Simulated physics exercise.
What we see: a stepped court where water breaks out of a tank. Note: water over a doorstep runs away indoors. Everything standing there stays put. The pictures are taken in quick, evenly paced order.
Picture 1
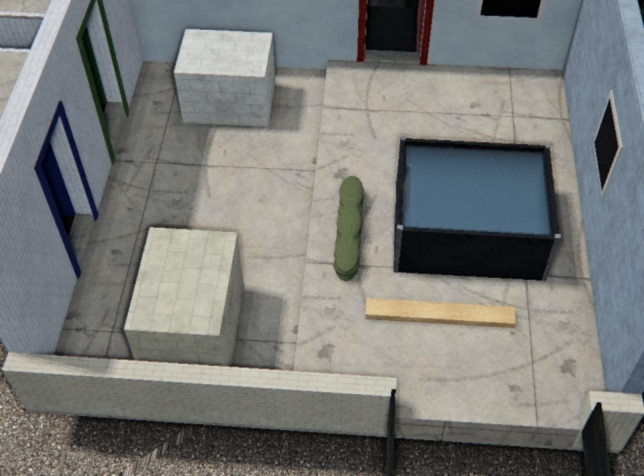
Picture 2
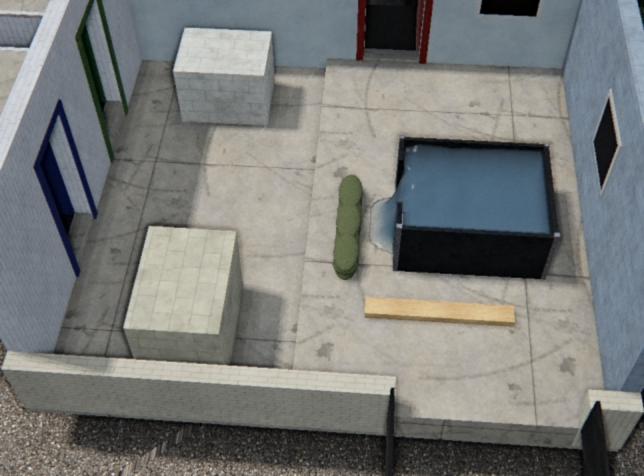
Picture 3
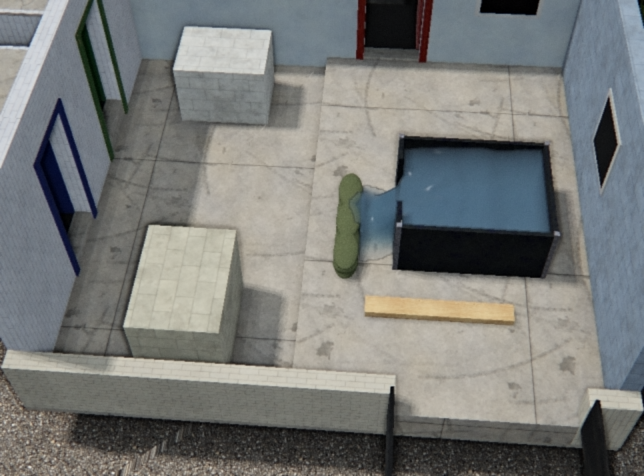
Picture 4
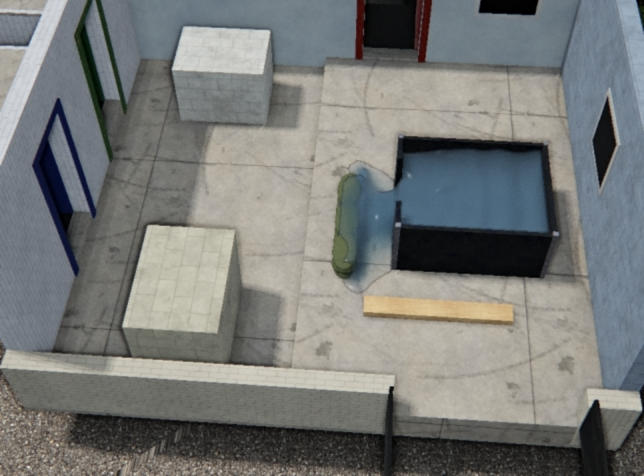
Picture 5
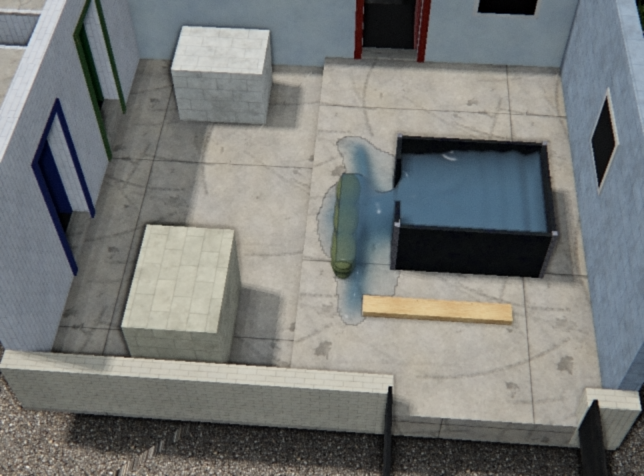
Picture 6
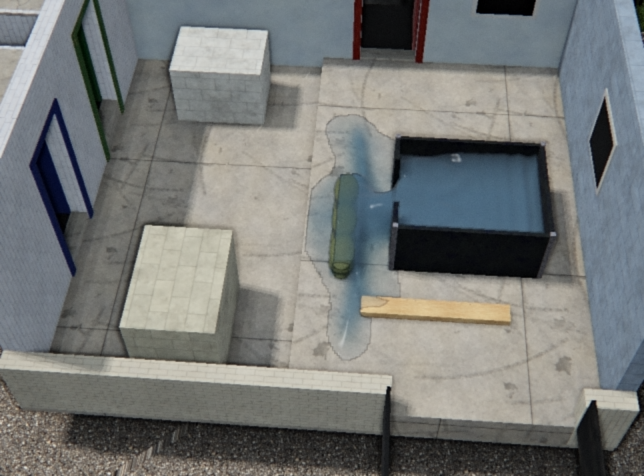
In a walled court, water pours from a dark tank and spreads around a green hedge.
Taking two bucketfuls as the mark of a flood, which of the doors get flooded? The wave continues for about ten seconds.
The green door stays below the mark, the blue door stays below the mark, the red door gets flooded.
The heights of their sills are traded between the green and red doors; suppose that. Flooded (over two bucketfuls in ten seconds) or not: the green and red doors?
Then: The green door takes more, the red door keeps below it.
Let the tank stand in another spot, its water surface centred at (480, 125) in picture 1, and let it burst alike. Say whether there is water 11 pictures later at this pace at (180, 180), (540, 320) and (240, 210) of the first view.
My reading is hit by the flood first, missed by the flood next and hit by the flood last.
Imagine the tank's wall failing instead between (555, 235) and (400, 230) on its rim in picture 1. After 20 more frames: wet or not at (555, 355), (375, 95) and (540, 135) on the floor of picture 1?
First soaked through, second kept bare, third kept bare.
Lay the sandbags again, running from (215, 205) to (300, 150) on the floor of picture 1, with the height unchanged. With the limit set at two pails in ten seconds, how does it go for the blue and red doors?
Blue door: Over the limit; red door: Below the limit.
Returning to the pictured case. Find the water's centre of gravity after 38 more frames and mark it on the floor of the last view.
Near (355, 204) in the last view.
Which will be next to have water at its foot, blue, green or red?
I'd say the red one.
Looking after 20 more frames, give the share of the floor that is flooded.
Around 60 percent of it.
A moment on, water covers 40 % of the floor; the green door not reached, the blue door not reached, the red door under two buckets in.
Next, water covers 65 % of the floor; the green door not reached, the blue door not reached, the red door over two buckets in.
Then, water covers 60 % of the floor; the green door wet at the sill, nothing in, the blue door wet at the sill, nothing in, the red door over two buckets in.
Later, water covers 85 % of the floor; the green door wet at the sill, nothing in, the blue door wet at the sill, nothing in, the red door far over two buckets in.
In the end, water covers 90 % of the floor; the green door wet at the sill, nothing in, the blue door wet at the sill, nothing in, the red door far over two buckets in.
